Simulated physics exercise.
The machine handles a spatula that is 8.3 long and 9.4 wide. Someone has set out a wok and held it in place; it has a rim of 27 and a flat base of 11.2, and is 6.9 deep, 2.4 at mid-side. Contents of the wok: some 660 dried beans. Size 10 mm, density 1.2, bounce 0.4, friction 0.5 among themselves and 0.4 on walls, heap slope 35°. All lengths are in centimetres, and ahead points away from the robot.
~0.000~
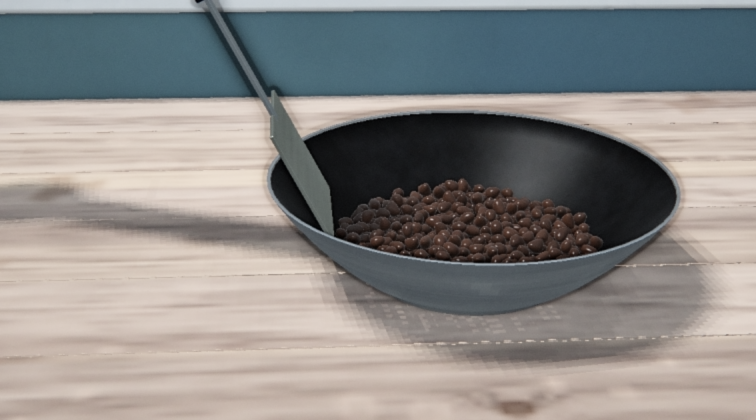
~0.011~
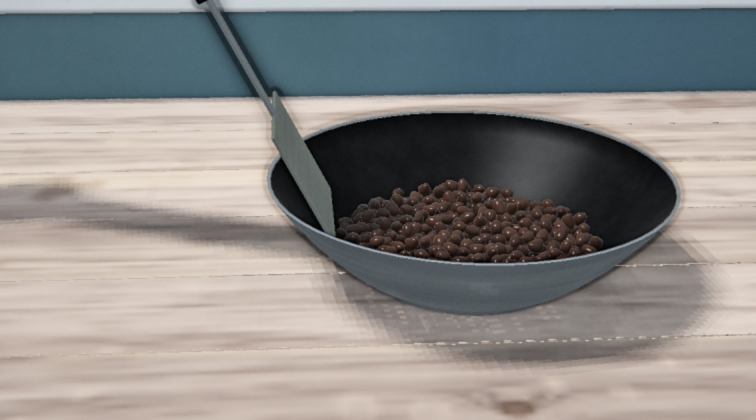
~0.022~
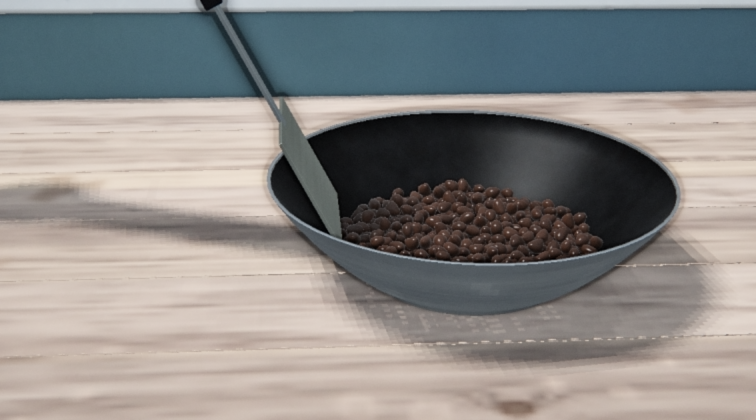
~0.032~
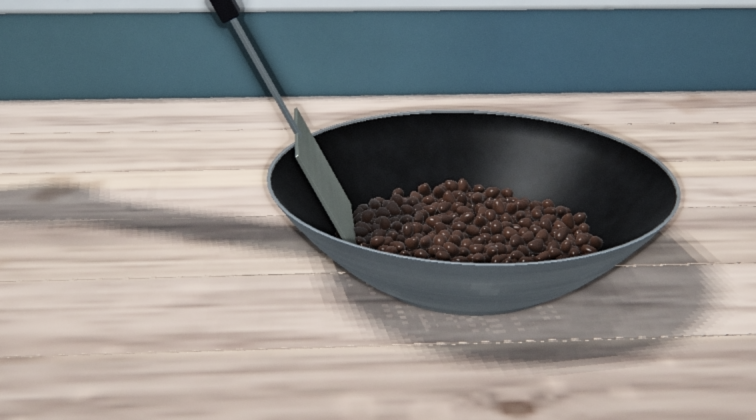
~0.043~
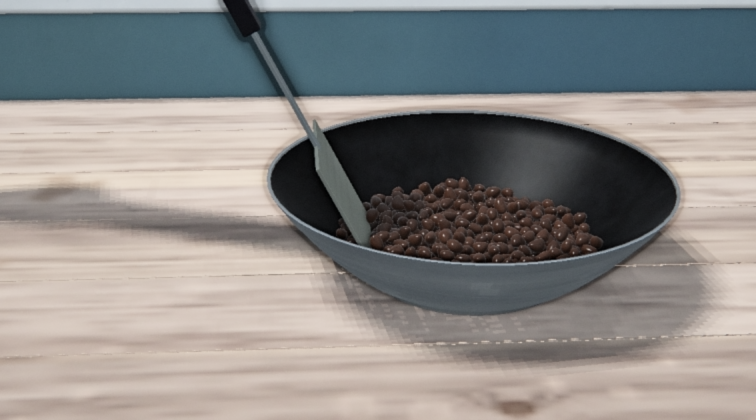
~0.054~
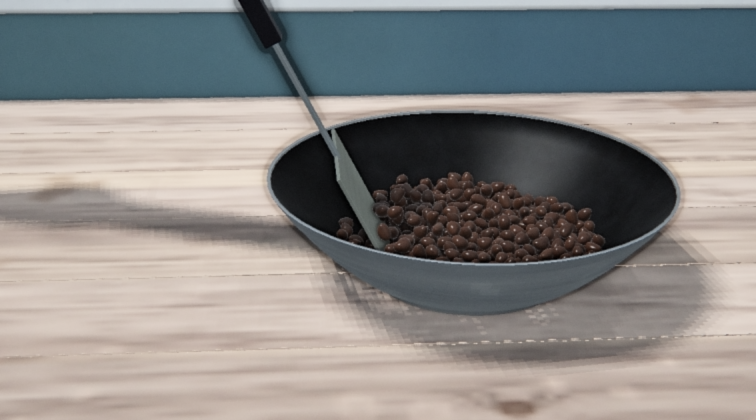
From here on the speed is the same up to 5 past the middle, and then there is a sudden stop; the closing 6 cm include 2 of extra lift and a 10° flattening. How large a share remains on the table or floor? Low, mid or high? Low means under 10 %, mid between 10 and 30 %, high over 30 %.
Mid.
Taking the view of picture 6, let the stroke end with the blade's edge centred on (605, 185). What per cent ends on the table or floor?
About 50 per cent.
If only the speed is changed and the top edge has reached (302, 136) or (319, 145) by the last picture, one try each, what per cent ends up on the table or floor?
Roughly 0 and 0 percent.
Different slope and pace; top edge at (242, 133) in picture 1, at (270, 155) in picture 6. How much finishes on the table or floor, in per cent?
0 %.
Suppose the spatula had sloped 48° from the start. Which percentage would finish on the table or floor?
Roughly 10 per cent.
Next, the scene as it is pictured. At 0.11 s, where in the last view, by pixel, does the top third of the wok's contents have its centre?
Near (517, 210).
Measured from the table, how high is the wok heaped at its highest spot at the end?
Height at the end: Around 7.0 cm.
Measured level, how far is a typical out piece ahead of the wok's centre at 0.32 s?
That distance is around 18 cm.
After 0.08 s, sloping 63°, highest piece 11 above the table; 664 in the wok.
After 0.11 s, sloping 60°, highest piece 15 above the table; 659 in the wok, 5 on the blade or in flight.
After 0.32 s, sloping 53°, highest piece 27 above the table; 552 in the wok, 23 on the table or floor, 89 on the blade or in flight.
After 1.37 s, sloping 53°, highest piece 7 above the table; 552 in the wok, 112 on the table or floor.
At rest, 552 in the wok, 112 on the table or floor. That is 17 % on the table or floor.
